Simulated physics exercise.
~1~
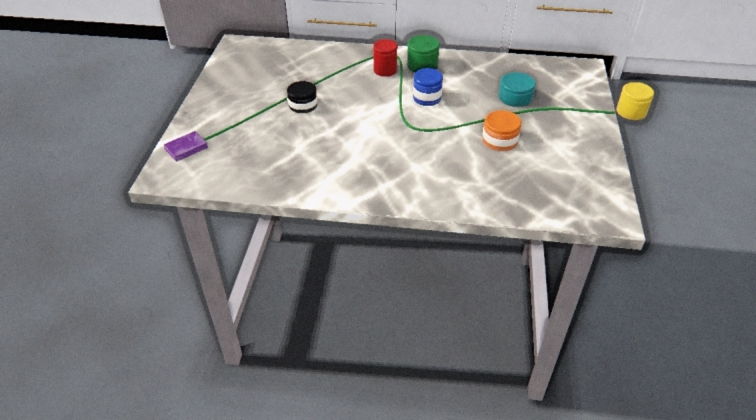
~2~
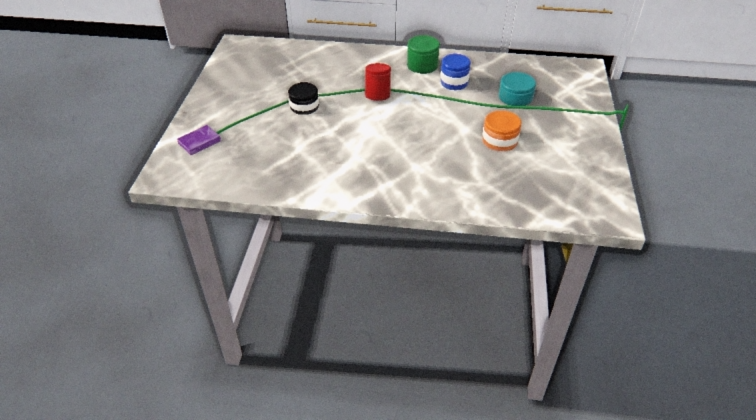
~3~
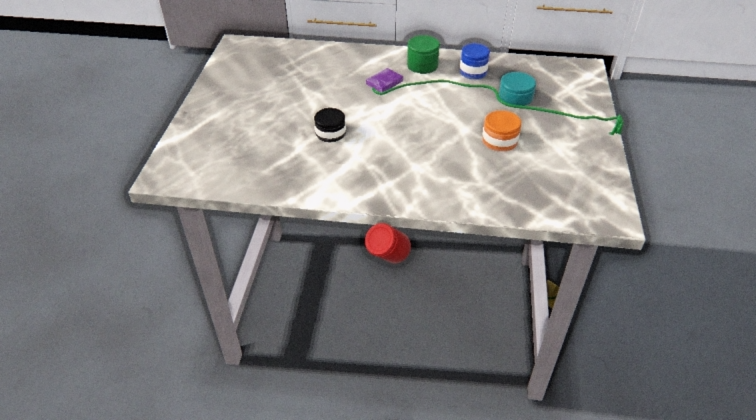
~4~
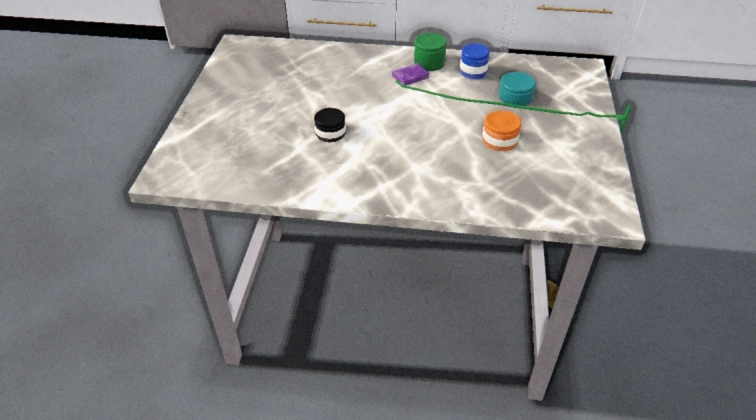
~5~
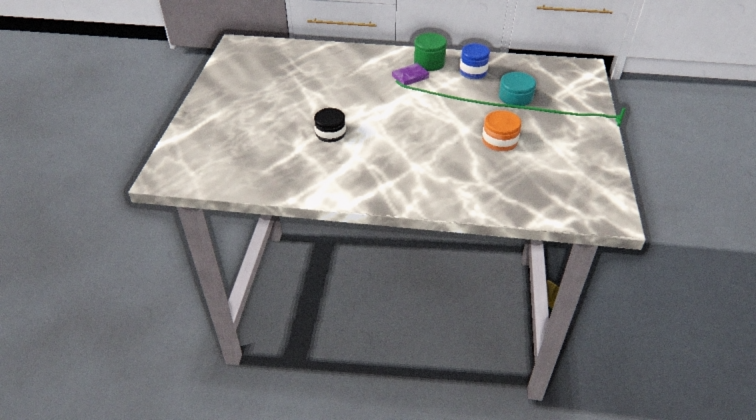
To begin with, a green cable winds across a marble-patterned table among several colourful containers, linking a small purple block on the left to a yellow cylinder at the right edge. The yellow cylinder drops off the side, and the cable pulls taut, shifting the red tub and nudging the blue tin toward the back. The purple block then slides right, the black canister shifts slightly, and the red tub falls over the front edge. Finally, the purple block settles near the green tub, while the blue, teal, orange and black containers remain on top.
